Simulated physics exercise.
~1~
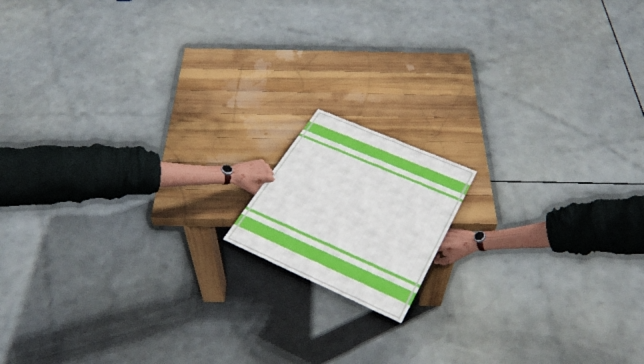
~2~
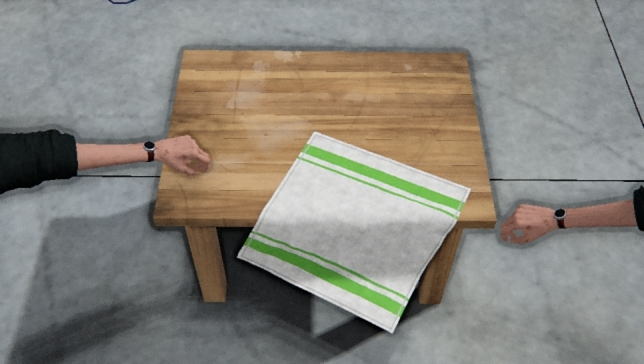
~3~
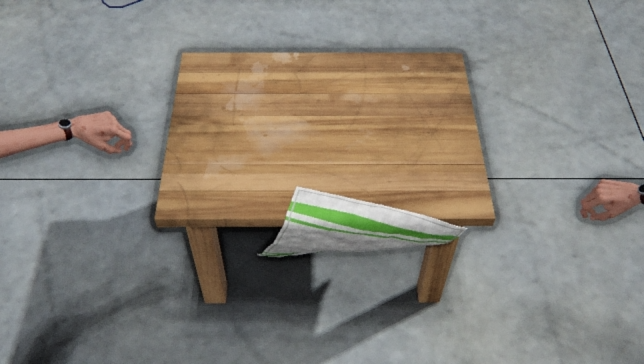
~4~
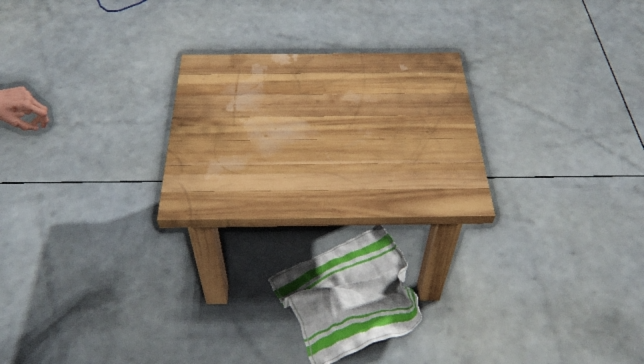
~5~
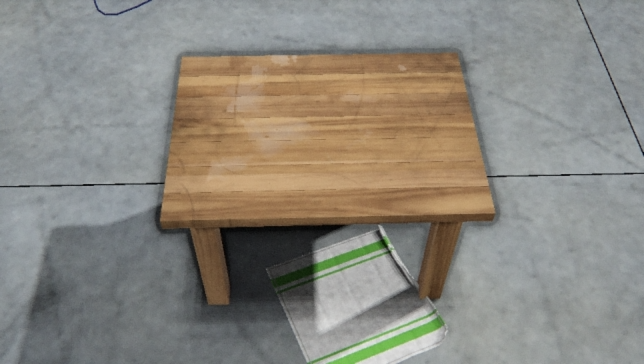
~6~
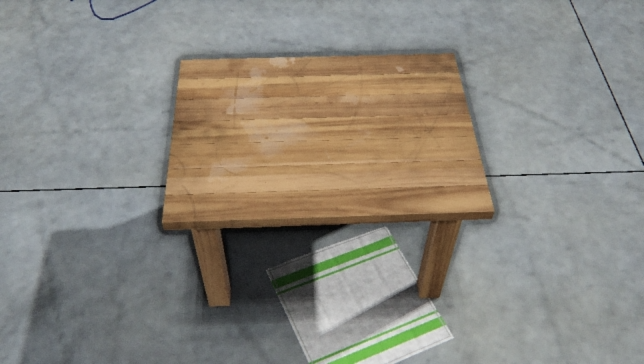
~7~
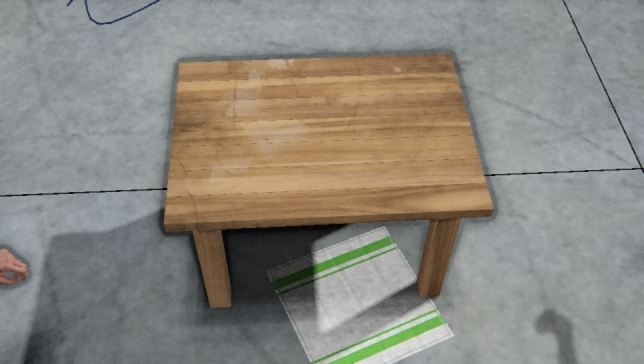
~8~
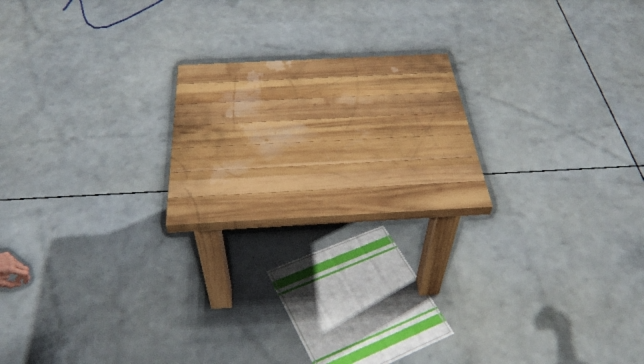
At a wooden workbench, two hands release a striped tea towel, which slides off onto the floor.
